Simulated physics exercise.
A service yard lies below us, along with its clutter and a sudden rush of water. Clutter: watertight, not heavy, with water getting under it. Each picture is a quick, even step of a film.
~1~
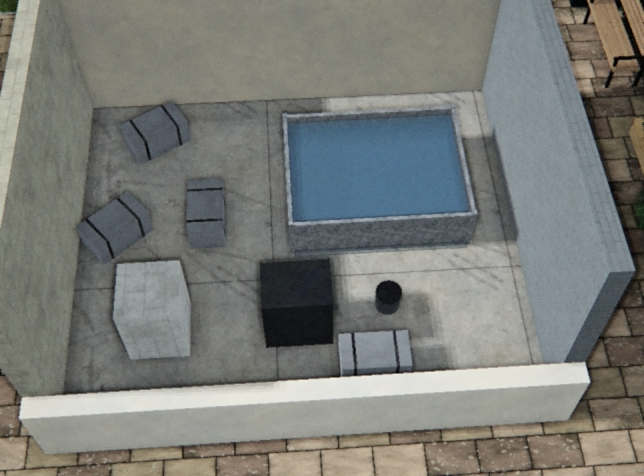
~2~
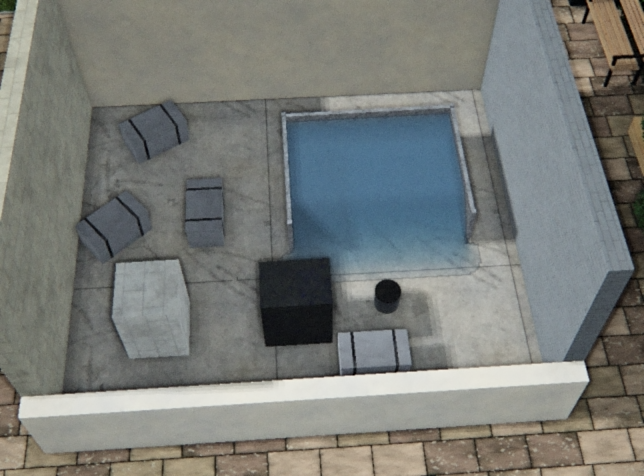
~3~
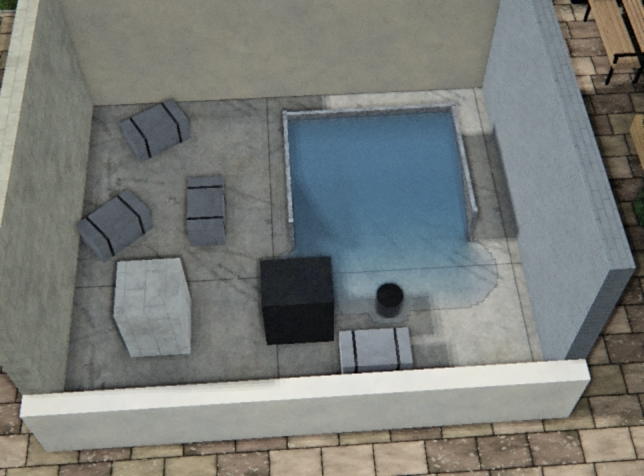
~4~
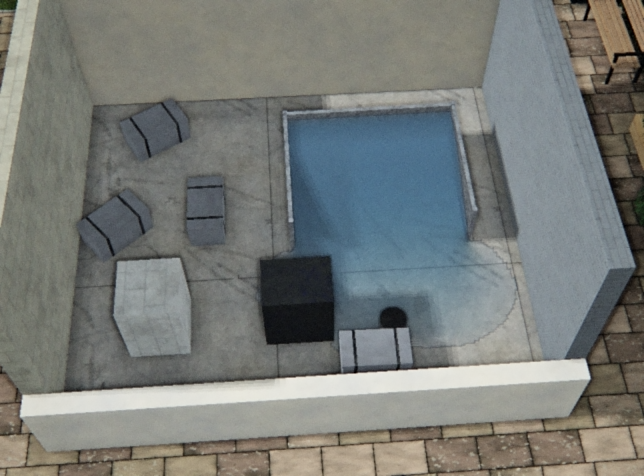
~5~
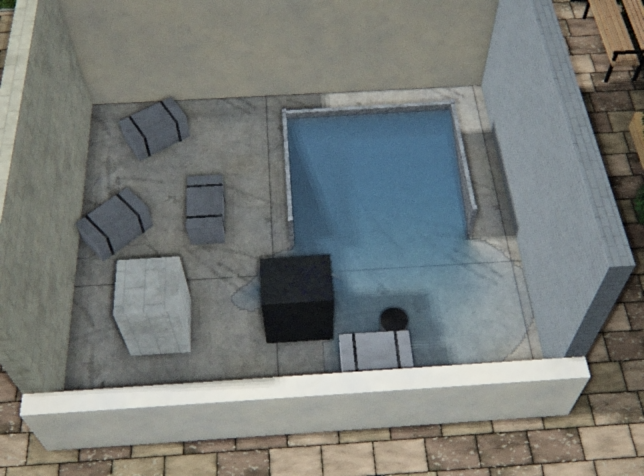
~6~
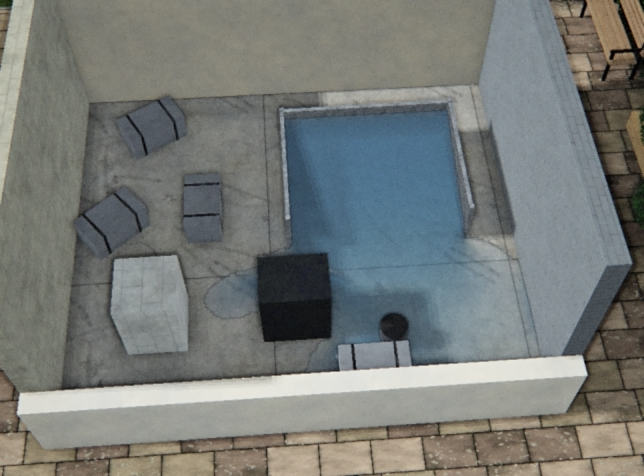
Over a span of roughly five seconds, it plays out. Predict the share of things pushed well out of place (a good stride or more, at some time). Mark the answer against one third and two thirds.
One to two thirds of them.
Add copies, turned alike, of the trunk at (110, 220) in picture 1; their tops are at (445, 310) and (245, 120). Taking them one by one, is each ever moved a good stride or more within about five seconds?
Going by the order given: Pushed clear, stays in place.
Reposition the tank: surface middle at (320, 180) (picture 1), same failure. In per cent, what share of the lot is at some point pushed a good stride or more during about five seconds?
Something like 60 in a hundred.
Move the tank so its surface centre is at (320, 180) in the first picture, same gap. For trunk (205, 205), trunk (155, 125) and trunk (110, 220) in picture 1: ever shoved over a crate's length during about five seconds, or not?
In order: Remained close by, remained close by, went well off.
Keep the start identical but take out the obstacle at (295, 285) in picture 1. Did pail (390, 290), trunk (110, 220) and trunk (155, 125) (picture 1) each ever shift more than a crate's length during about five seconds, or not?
One by one: Cleared the mark; cleared the mark; remained nearby.
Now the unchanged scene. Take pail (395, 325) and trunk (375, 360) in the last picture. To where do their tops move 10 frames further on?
Estimated positions: (454, 321) and (248, 347), approximately.
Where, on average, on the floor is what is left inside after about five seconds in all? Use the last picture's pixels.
(241, 216).
A moment on, 1 of 5 are well off their spots; 2 afloat.
Next, 2 of 5 are well off their spots; 2 afloat.
Later, 3 of 5 are well off their spots; 2 afloat.
In the end, 3 of 5 are well off their spots, and 3 have been at some point; 2 afloat.
